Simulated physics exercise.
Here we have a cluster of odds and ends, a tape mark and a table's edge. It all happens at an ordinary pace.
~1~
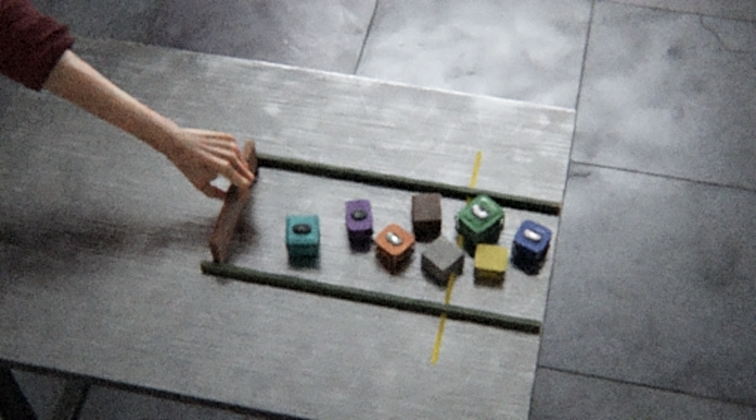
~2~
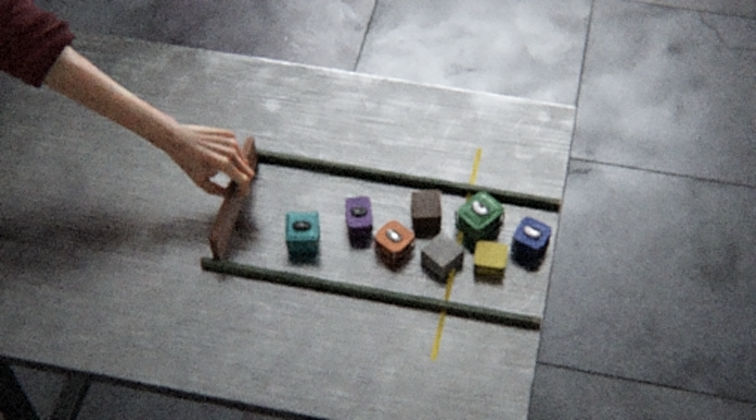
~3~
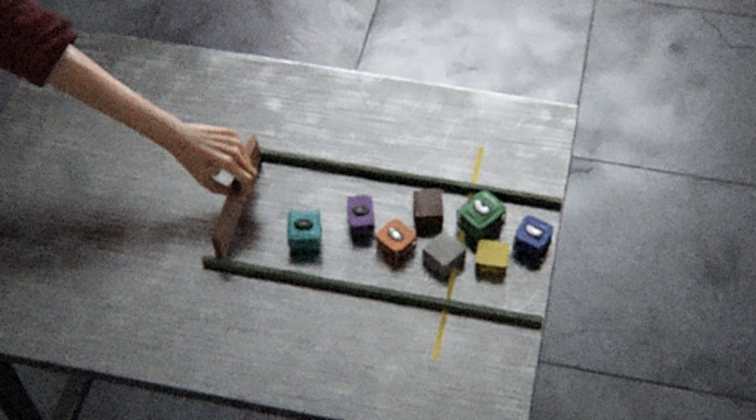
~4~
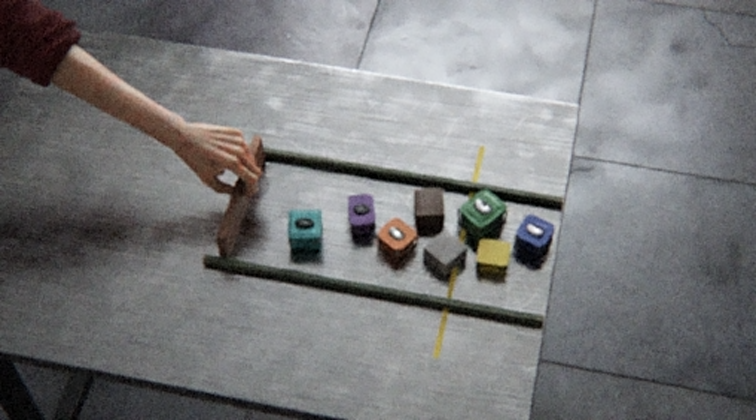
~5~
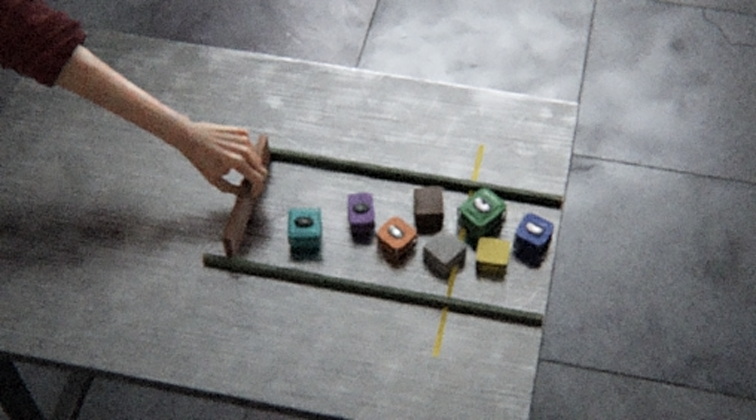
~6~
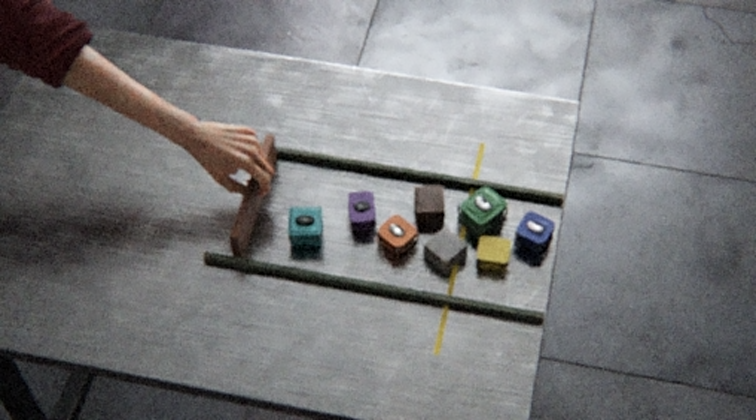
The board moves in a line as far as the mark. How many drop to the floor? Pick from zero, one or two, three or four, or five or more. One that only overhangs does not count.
Outcome: The number that fall off is one or two.
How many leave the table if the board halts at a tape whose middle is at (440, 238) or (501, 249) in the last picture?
It would be 0 and 3.
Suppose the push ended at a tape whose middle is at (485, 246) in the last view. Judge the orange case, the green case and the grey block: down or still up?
The orange case remains up; the green case holds on; the grey block drops off.
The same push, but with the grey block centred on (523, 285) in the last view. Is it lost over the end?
From there it does not fall.
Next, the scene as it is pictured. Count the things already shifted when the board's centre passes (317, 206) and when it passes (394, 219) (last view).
The counts are 1 and 6.
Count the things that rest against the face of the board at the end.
That makes 3.
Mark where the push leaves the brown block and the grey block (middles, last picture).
First (490, 202), then (534, 278).
Soon after, none off yet; blue case at rest near (535, 234); yellow case at rest near (494, 254); green case at rest near (483, 212).
Then, none off yet; blue case at rest near (535, 234); yellow case moved well along near (543, 266); green case moving near (490, 213).
At rest, the number that fall off is one or two; fallen, yellow case.
